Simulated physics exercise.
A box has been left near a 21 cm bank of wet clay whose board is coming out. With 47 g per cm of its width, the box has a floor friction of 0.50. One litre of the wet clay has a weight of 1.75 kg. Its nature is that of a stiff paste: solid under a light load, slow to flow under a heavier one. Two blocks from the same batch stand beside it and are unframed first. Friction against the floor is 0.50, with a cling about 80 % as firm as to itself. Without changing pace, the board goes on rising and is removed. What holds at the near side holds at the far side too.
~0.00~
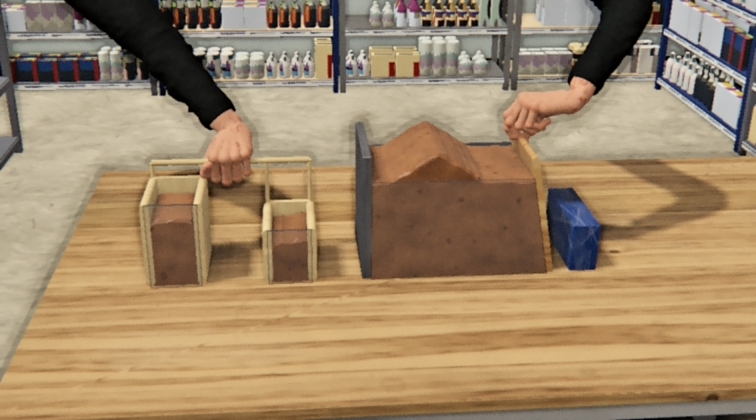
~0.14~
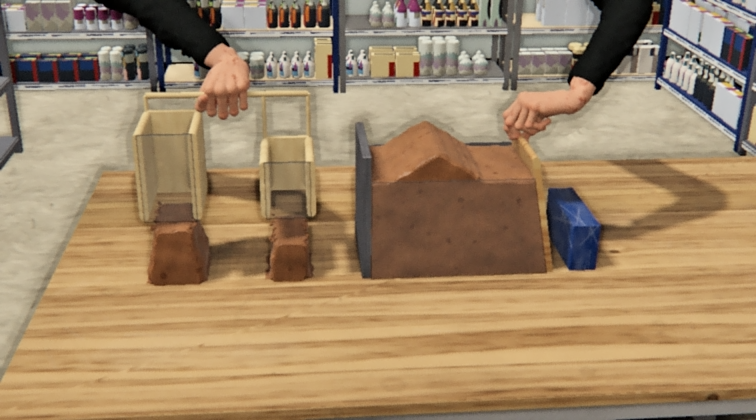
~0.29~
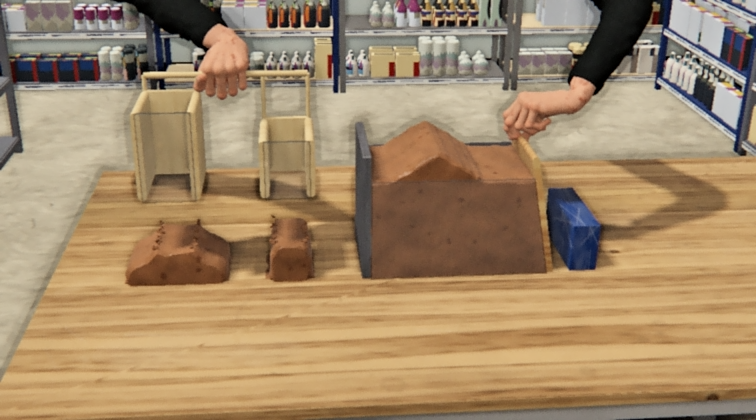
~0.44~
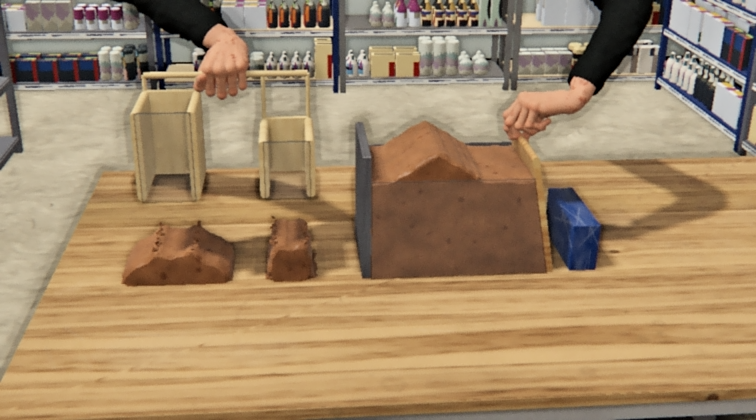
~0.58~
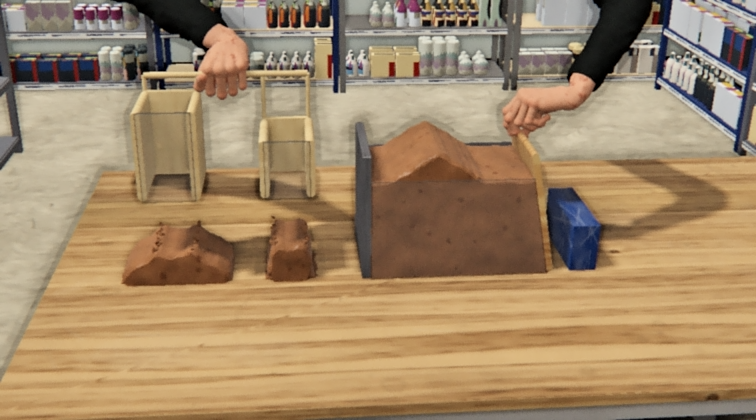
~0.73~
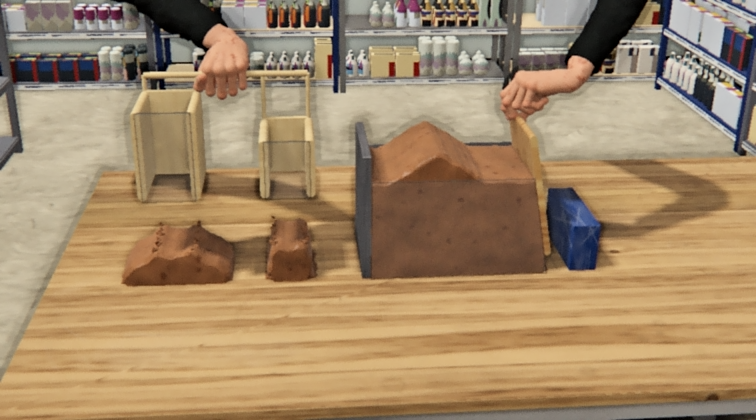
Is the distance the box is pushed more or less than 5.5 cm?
Note: Distance exceeds 5.5 cm.
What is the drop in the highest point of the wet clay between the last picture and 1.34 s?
I'd put it at close to 5.0 cm.
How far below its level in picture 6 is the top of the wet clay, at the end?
I'd put it at close to 5.5 cm.
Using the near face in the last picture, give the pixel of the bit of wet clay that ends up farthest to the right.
It sits close to (642, 260) in the last picture.
After 1.01 s, the box has not moved.
After 1.34 s, the box has been pushed 8.3 cm.
After 1.67 s, the box has been pushed 15 cm.
After 2.01 s, the box has been pushed 15 cm.
After 2.05 s, the box has been pushed 15 cm.
